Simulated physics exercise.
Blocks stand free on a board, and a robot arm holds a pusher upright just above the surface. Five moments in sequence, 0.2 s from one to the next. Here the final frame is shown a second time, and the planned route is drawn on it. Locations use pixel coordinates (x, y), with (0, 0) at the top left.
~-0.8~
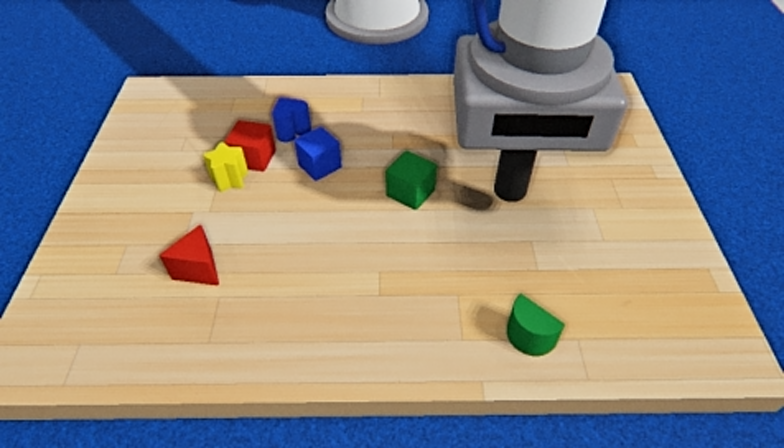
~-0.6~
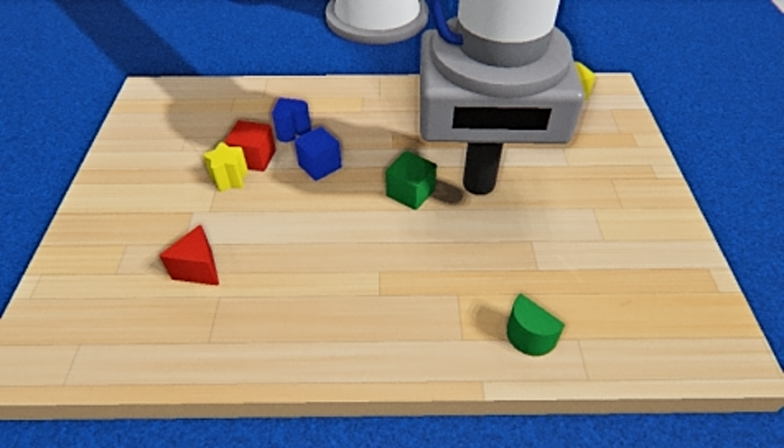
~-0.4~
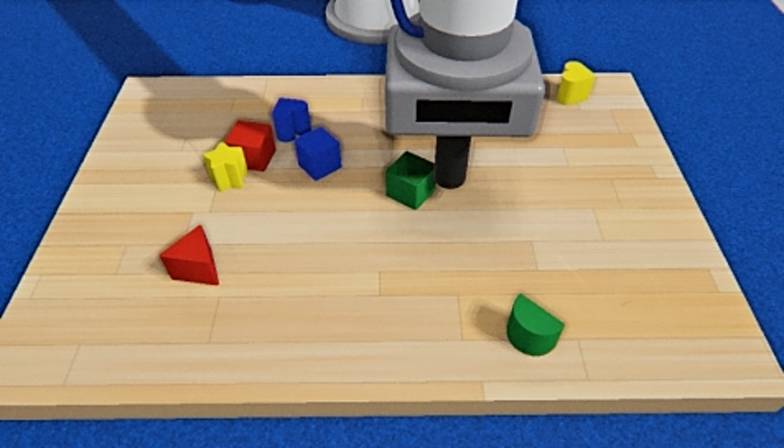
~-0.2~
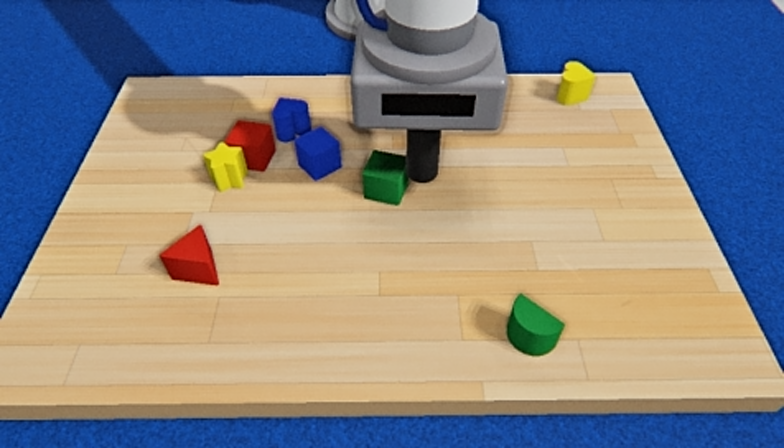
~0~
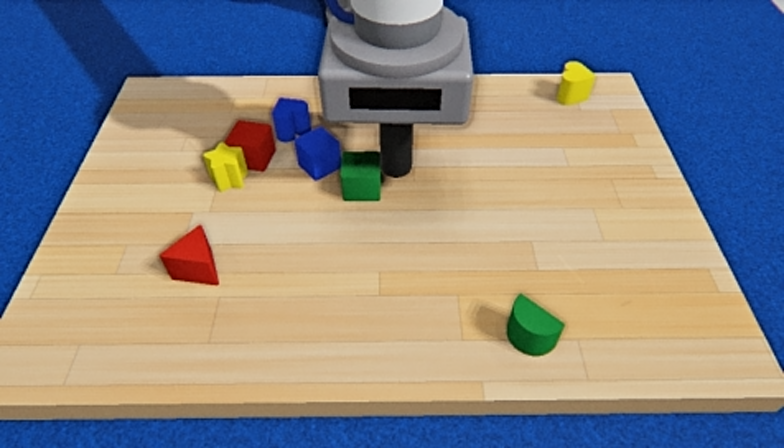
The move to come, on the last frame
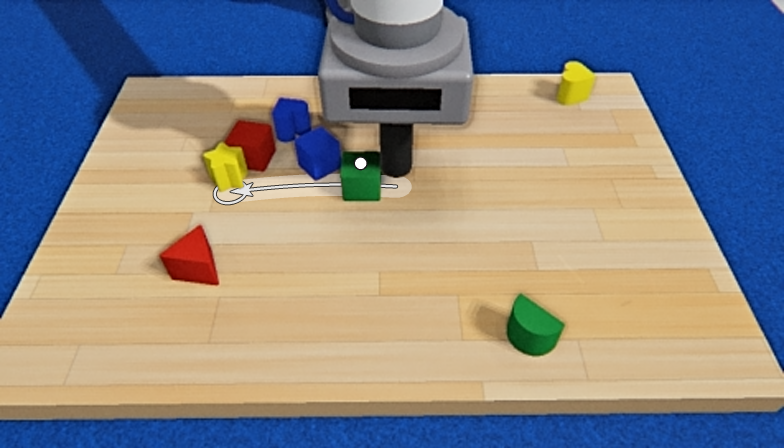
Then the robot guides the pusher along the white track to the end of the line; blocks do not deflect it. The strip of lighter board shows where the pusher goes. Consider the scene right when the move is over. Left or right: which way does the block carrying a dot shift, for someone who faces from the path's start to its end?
So, looking from the first point of the path to the last, the block carrying a dot moves leftwards.
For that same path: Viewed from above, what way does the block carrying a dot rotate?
The block spins anticlockwise.
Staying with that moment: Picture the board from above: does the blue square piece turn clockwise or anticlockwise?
From above, it turns clockwise.
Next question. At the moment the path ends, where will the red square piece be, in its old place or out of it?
The push misses it.
Drawn move, from (396, 187) via (314, 185), ending at (231, 192); the dot is on the green square piece.
One third of the way, pusher at (338, 167); blue square piece at (312, 140), turned 20° clockwise; green square piece at (302, 167), turned 20° anticlockwise.
Two thirds of the way, pusher at (282, 168); blue square piece at (308, 138), turned 35° clockwise; green square piece at (248, 176), turned 40° anticlockwise.
At the end, pusher at (225, 174); yellow star block at (206, 153), turned 45° clockwise; red square piece still; blue square piece at (308, 138), turned 35° clockwise; green square piece at (200, 191), turned 75° anticlockwise.
